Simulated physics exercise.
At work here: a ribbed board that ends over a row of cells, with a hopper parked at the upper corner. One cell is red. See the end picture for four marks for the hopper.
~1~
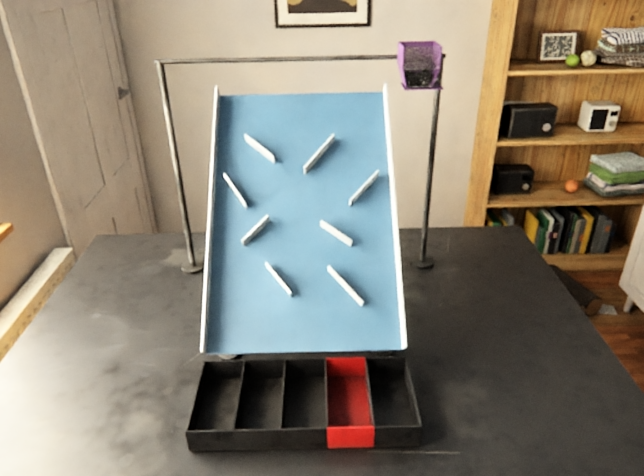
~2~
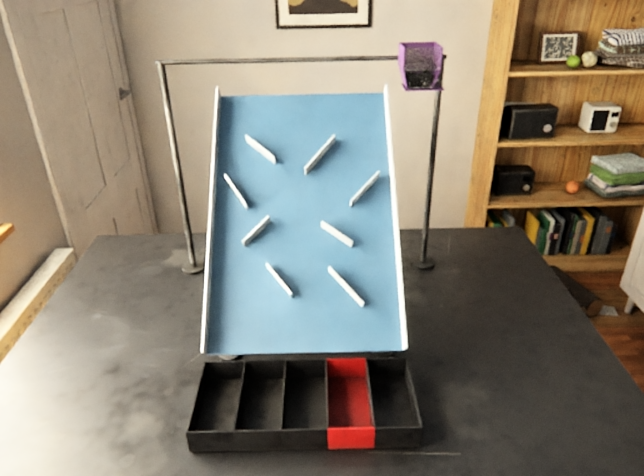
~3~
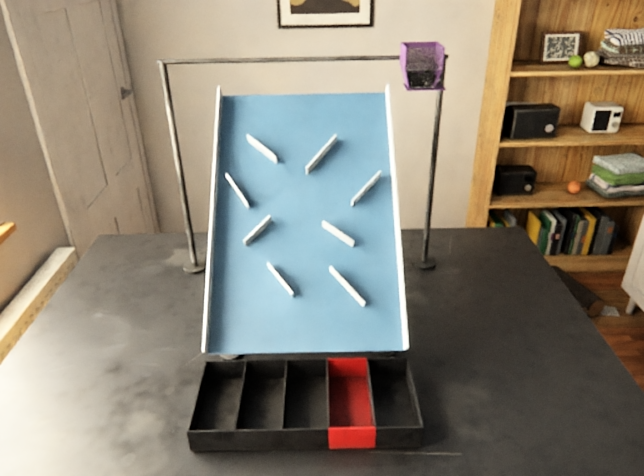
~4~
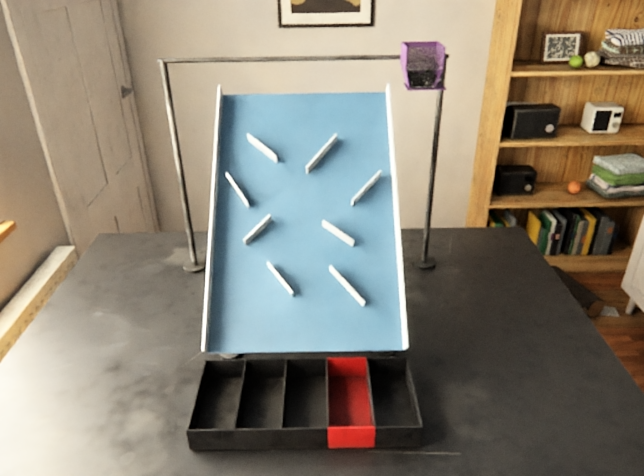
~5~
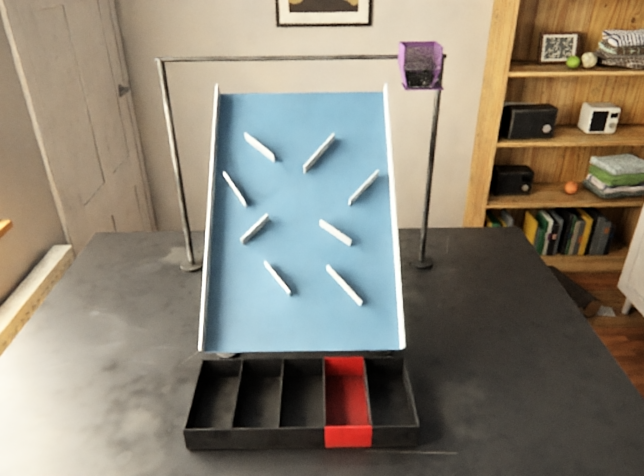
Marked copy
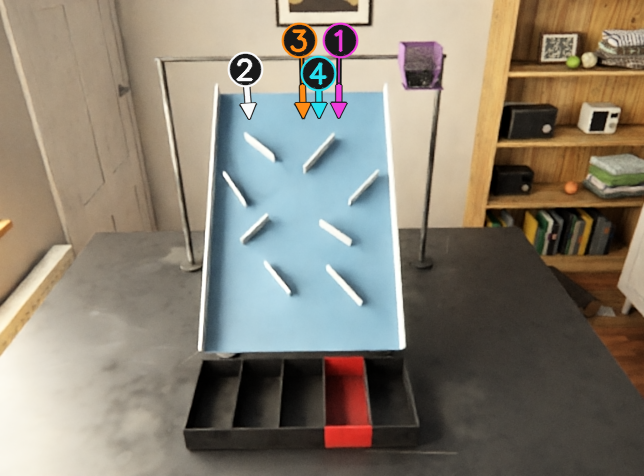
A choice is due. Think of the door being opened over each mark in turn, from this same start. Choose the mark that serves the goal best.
Mark 3 does it best.
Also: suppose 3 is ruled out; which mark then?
That would be 4.
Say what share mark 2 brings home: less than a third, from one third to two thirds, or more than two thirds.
It is less than a third.
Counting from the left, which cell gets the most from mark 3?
The fourth from the left.
On the marked copy, mark 1 meets the board at (338, 112); mark 2 meets the board at (248, 113); mark 3 meets the board at (303, 112); mark 4 meets the board at (319, 112).
If 1 is chosen, about a tenth in the red cell, the larger part in other cells, about a tenth held on the board.
If 2 is chosen, about a tenth in the red cell, roughly half in other cells, roughly a quarter held on the board, about a tenth outside the box.
If 3 is chosen, roughly two thirds in the red cell, roughly a third in other cells.
If 4 is chosen, roughly a third in the red cell, roughly half in other cells, just a few held on the board.
